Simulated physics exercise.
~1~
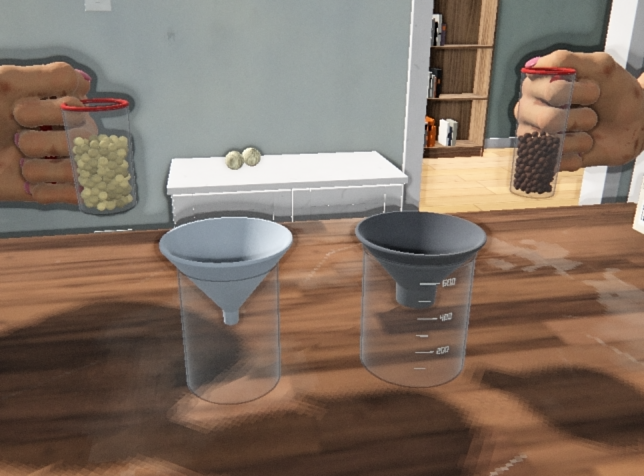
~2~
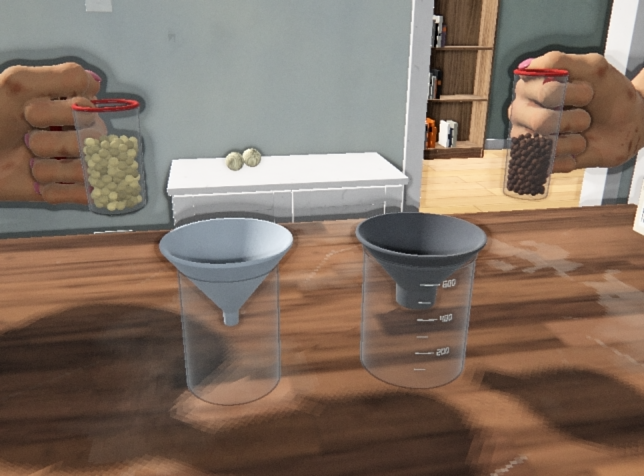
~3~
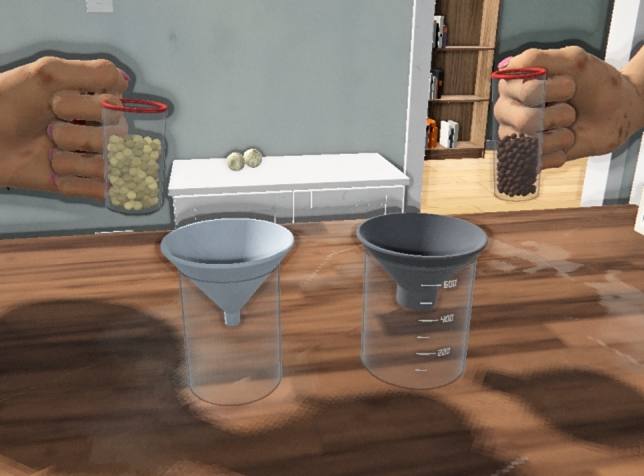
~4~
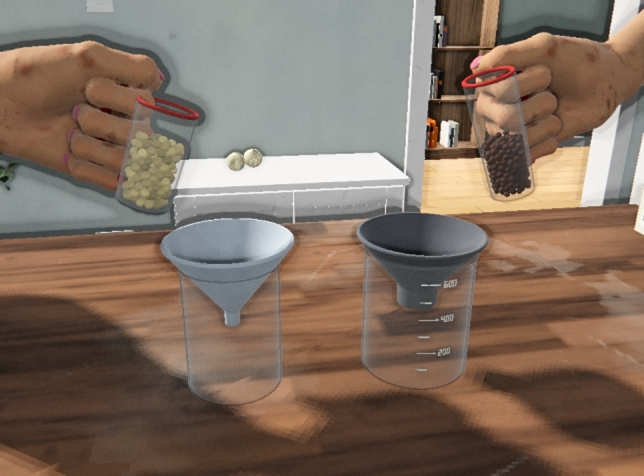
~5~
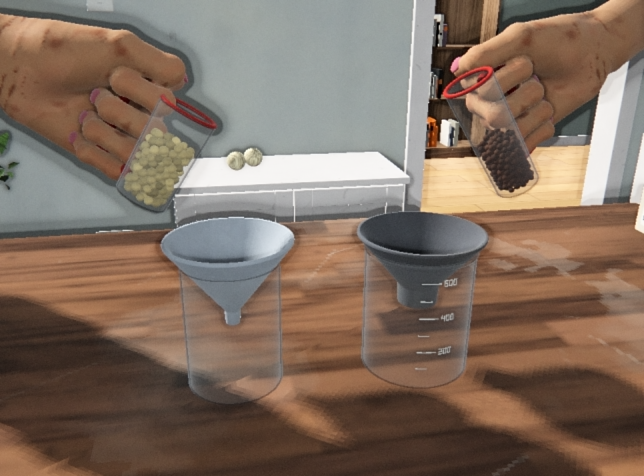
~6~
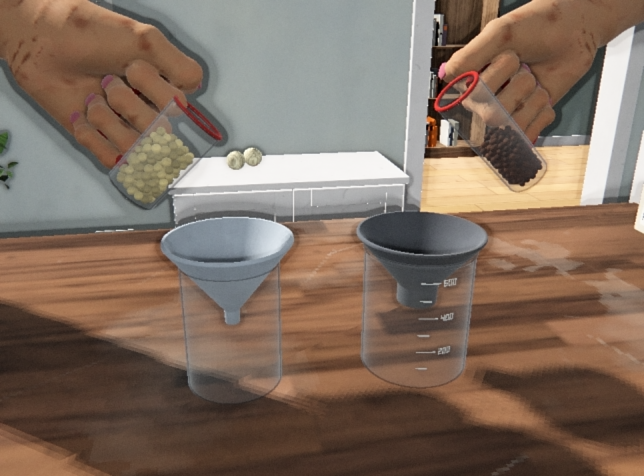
Two hands moving clear cups of pale beans and dark berries inward above two funnels, tilting them toward each other.
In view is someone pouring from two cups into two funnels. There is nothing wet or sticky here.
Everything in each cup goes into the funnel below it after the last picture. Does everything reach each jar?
Left funnel: Ends up stuck; right: Ends up empty.
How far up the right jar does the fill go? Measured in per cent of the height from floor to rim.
Estimated value: Around 10 per cent.
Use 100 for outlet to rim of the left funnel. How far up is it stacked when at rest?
It reaches about 75 percent of the way up.
Then, 0.33 s later than the last frame, left, every one still in the cup; right, every one still in the cup.
Then, 0.69 s later than the last frame, left, almost all still in the cup, just a few in or over the funnel; right, every one still in the cup.
Then, 1.11 s later than the last frame, left, about a tenth still in the cup, the larger part in or over the funnel, just a few down in the jar; right, roughly a quarter still in the cup, roughly half in or over the funnel, roughly a quarter down in the jar.
When it is over, left, almost all stuck in the funnel, just a few down in the jar; right, every one down in the jar.
